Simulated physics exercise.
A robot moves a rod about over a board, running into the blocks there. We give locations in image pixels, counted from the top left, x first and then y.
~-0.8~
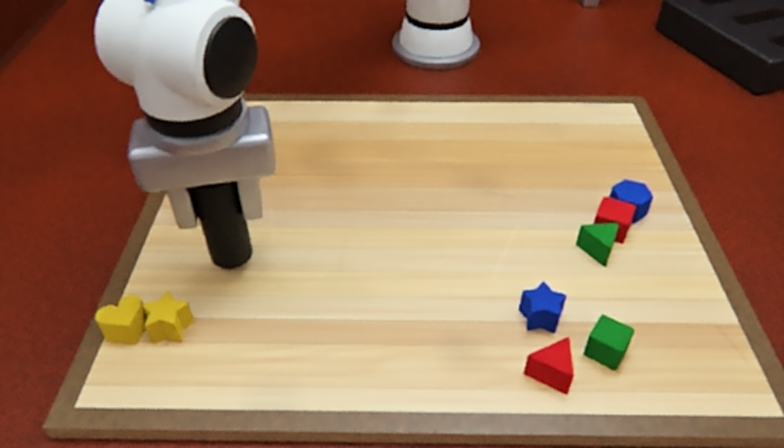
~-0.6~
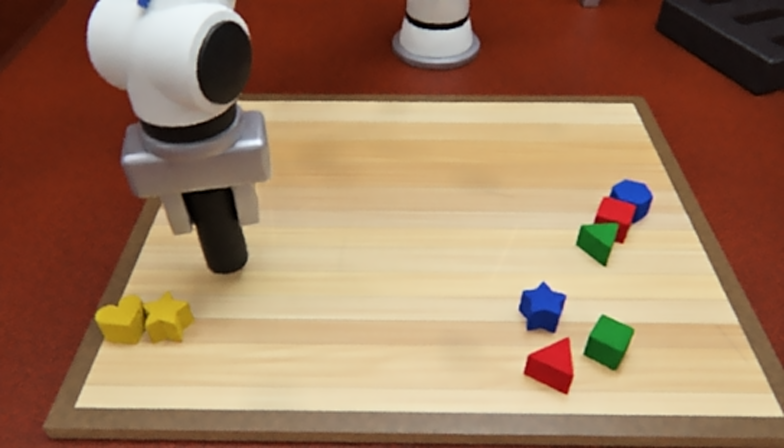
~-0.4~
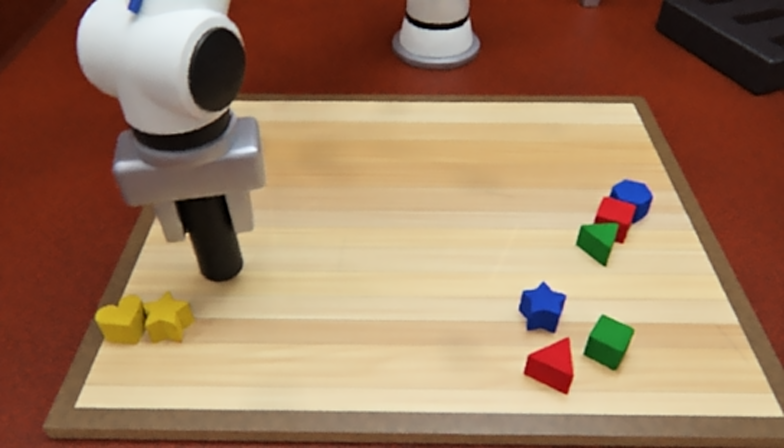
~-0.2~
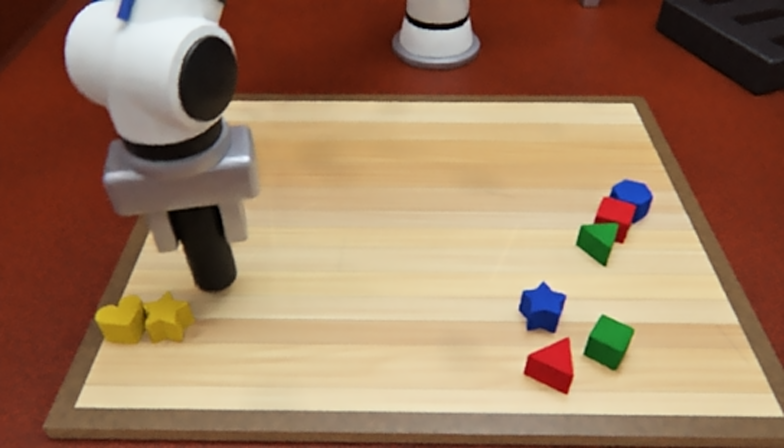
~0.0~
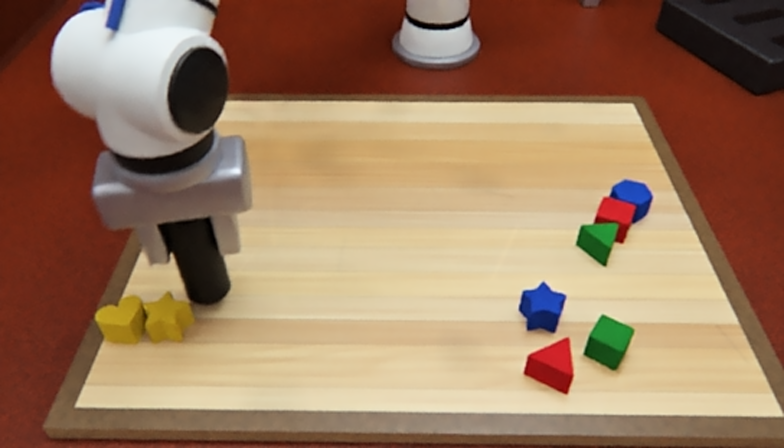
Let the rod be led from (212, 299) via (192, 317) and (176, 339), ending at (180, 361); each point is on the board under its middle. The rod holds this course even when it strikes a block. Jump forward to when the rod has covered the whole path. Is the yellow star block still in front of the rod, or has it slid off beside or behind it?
As far as I can tell, the yellow star block has dropped away to the side or behind.
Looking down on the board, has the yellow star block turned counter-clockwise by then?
Short answer: No.
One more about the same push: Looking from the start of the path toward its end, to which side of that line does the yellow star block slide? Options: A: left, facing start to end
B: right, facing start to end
I'll go with B - right, facing start to end.
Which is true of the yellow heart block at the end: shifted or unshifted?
It is moved off its spot.
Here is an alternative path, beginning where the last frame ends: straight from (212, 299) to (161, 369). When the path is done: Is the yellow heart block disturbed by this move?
It leaves its spot.
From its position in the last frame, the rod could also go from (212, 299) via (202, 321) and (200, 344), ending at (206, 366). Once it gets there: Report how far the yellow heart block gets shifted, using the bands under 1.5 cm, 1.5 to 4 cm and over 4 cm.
It goes hardly anywhere, under 1.5 cm.
On the path given first. Halfway along, rod (178, 317); yellow heart block (107, 314), turned 15° clockwise; yellow star block (138, 330), turned 15° clockwise.
At the end, rod (176, 351); yellow heart block (107, 315), turned 15° clockwise; yellow star block (126, 346), turned 40° clockwise.
